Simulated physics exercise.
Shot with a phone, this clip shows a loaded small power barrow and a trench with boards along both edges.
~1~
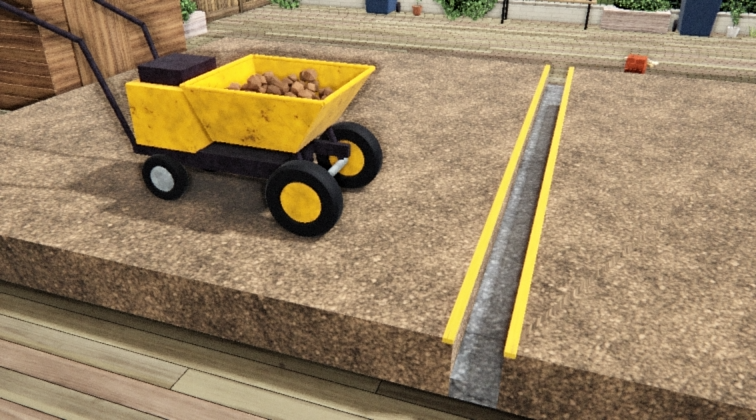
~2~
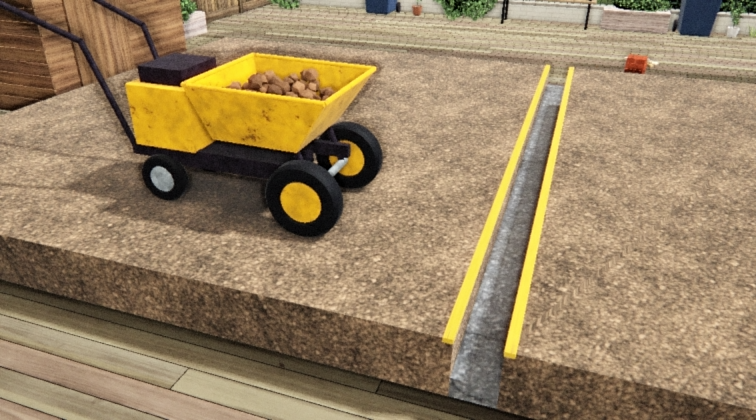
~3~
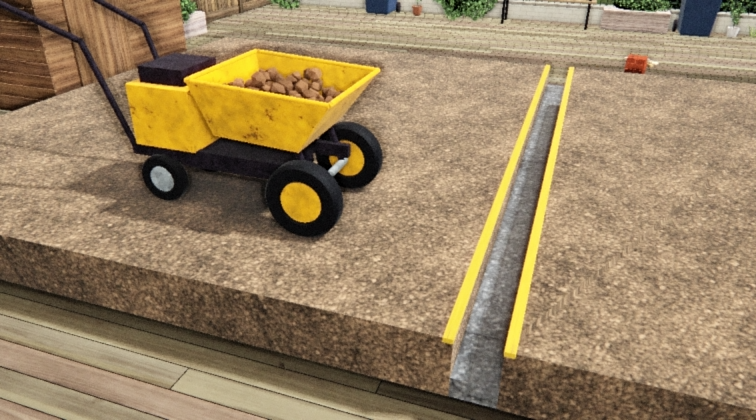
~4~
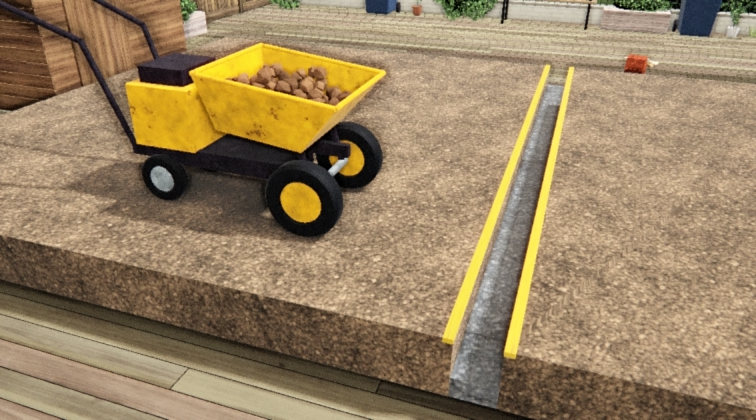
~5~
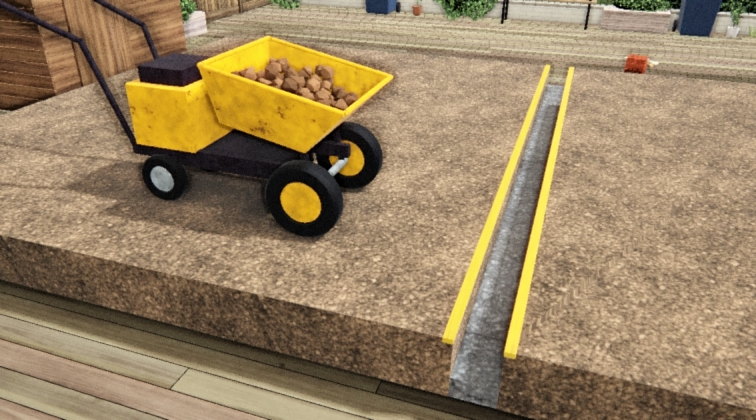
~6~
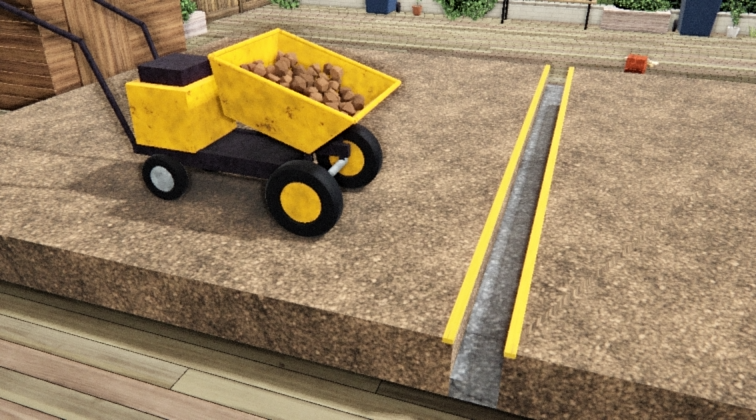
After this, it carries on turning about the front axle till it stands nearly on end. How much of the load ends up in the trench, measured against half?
I expect the load to largely stay out of the trench.
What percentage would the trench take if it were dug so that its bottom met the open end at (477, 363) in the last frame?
20 %.
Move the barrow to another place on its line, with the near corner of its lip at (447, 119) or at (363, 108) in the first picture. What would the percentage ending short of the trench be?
0 % and 30 %, in that order.
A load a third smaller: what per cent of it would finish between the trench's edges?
My estimate is near 20 per cent.
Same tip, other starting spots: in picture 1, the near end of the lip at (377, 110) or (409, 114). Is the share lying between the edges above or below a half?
The greater portion first, the greater portion second.
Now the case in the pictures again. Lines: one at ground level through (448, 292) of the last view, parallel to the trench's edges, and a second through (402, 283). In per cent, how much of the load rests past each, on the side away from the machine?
About 30 % and 70 %.
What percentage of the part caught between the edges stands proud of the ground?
I'd say around 5 percent.
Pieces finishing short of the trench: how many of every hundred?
About 60 %.
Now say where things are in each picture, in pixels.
Lip of the skip near (323, 104), level; top of the load near (281, 90), clay clods; first edge of the trench near (464, 295); far edge near (520, 306), the trench under half as wide as the skip, and about as deep as wide, in the first frame.
Lip of the skip near (324, 104), level; top of the load near (282, 89), in the second frame.
Lip of the skip near (329, 106), tipped barely; top of the load near (267, 92), in the third frame.
Lip of the skip near (335, 109), tipped a little; top of the load near (273, 84), in the fourth frame.
Lip of the skip near (344, 114), tipped a little; top of the load near (279, 80), in the fifth frame.
Lip of the skip near (354, 121), tipped clearly; top of the load near (276, 74); first edge of the trench near (464, 295); far edge near (520, 306), in the sixth frame.
Shortly afterwards, skip tipped steeply; the whole lot in the skip.
Next, skip tipped right over; the bulk in the skip; a little short of the trench; only a few falling.
Some moments later, skip tipped right over; near a quarter in the skip; near half short of the trench; a little in or heaped over the trench; only a few beyond it.
In the end, skip tipped right over; near a quarter in the skip; near two thirds short of the trench; near a quarter in or heaped over the trench; only a few beyond it.
